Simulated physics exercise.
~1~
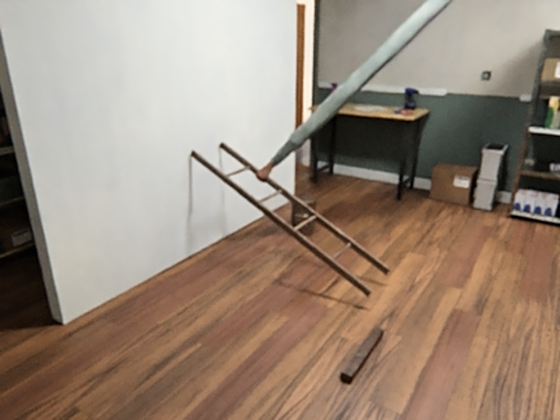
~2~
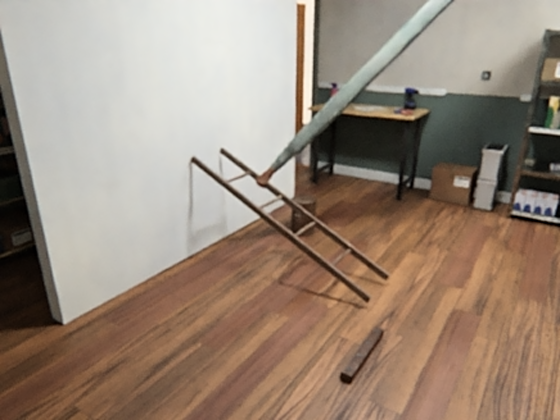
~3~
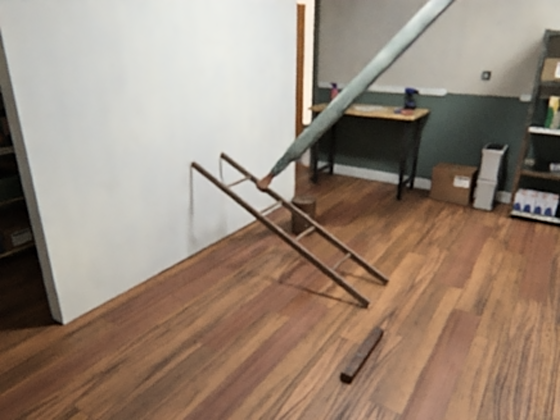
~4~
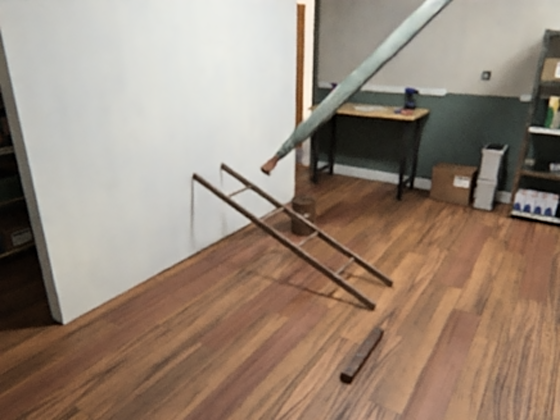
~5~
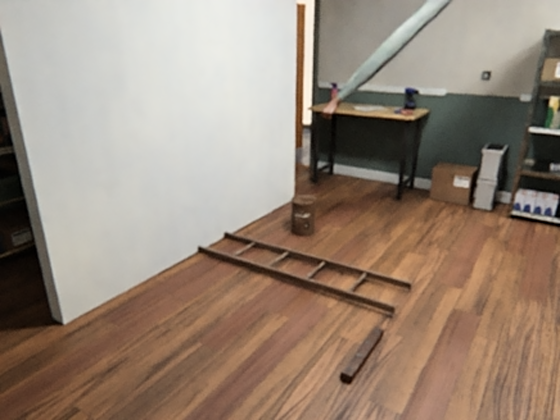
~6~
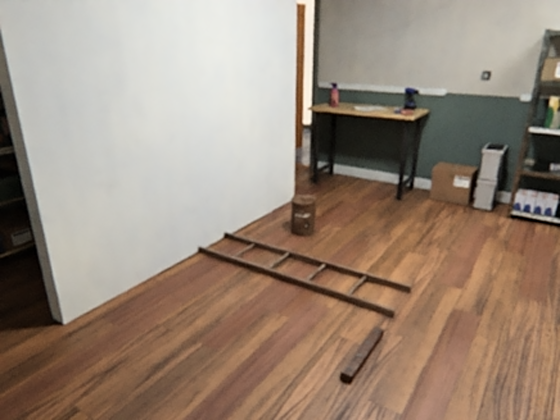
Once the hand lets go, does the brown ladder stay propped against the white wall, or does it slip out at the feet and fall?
It slips out at the feet and falls, ending up flat on the wooden floor.
